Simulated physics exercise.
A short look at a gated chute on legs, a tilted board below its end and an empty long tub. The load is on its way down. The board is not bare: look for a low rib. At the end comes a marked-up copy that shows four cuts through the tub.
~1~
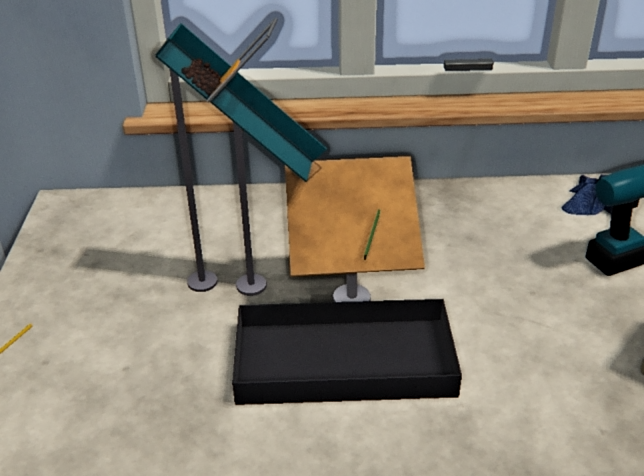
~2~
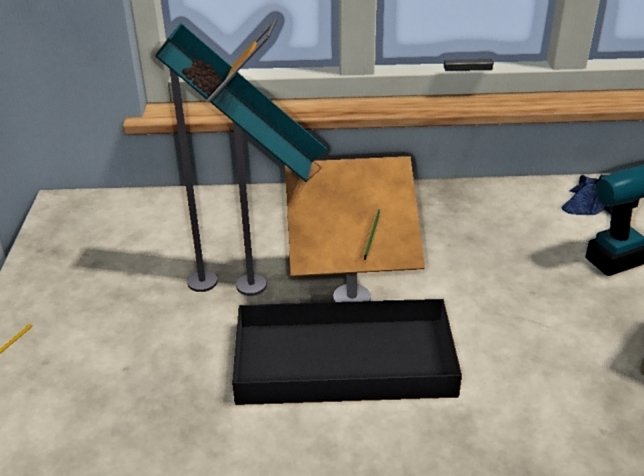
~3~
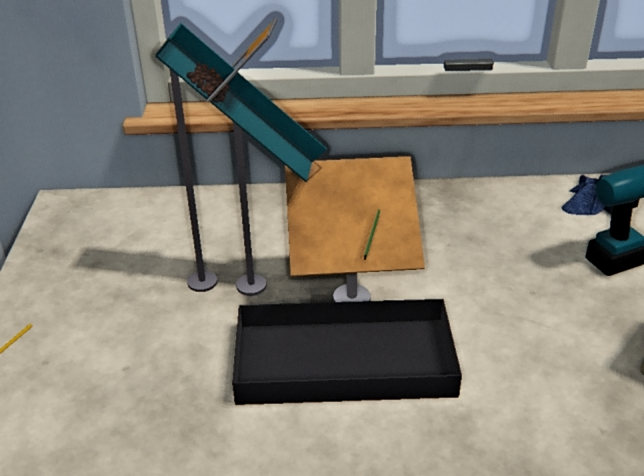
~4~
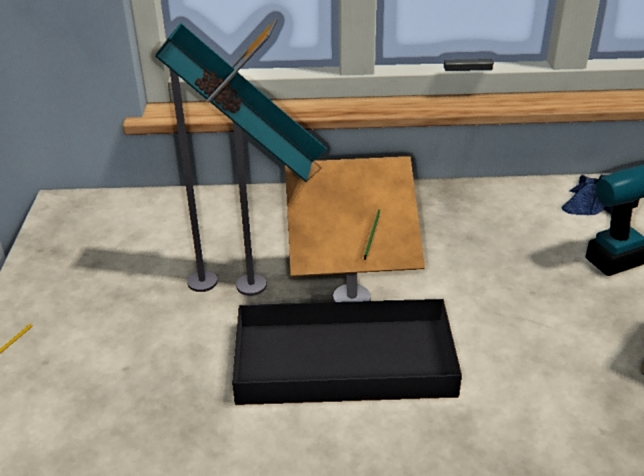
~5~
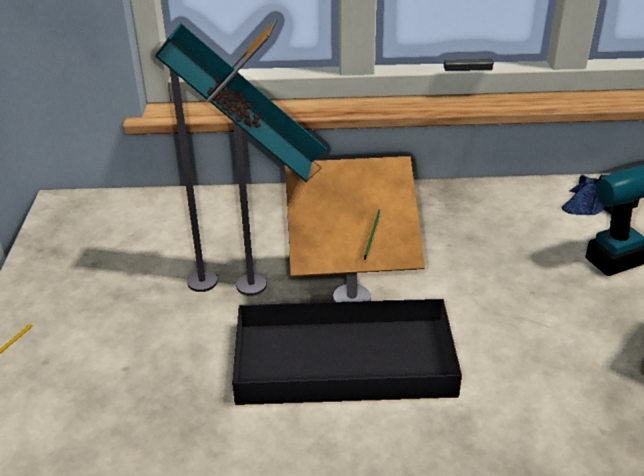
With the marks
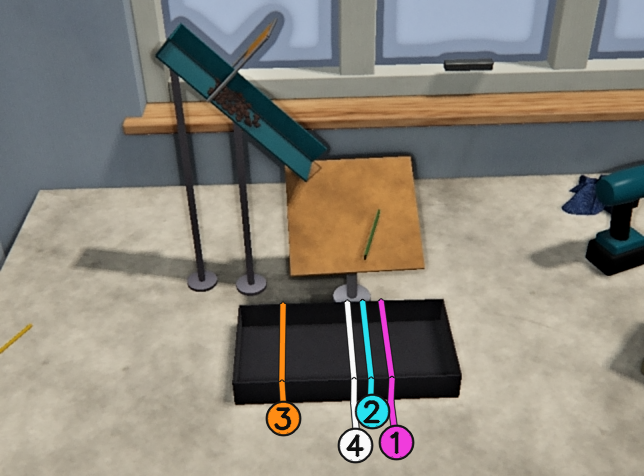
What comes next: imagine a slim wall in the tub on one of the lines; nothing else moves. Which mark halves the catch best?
The best line is 4.
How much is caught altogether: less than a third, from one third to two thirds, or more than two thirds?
More than two thirds.
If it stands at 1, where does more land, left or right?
Left.
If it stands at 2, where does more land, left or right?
Left.
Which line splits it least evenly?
It is 3.
On the marked copy, line 1 crosses the front rim at (391, 378); line 2 crosses the front rim at (371, 378); line 3 crosses the front rim at (281, 381); line 4 crosses the front rim at (354, 379).
For line 1, of what is caught, the bulk on the left of the divider, a small share on the right.
For line 2, of what is caught, the bulk on the left of the divider, close to a quarter on the right.
For line 3, of what is caught, none at all on the left of the divider, the whole lot on the right.
For line 4, of what is caught, close to half on the left of the divider, close to half on the right.
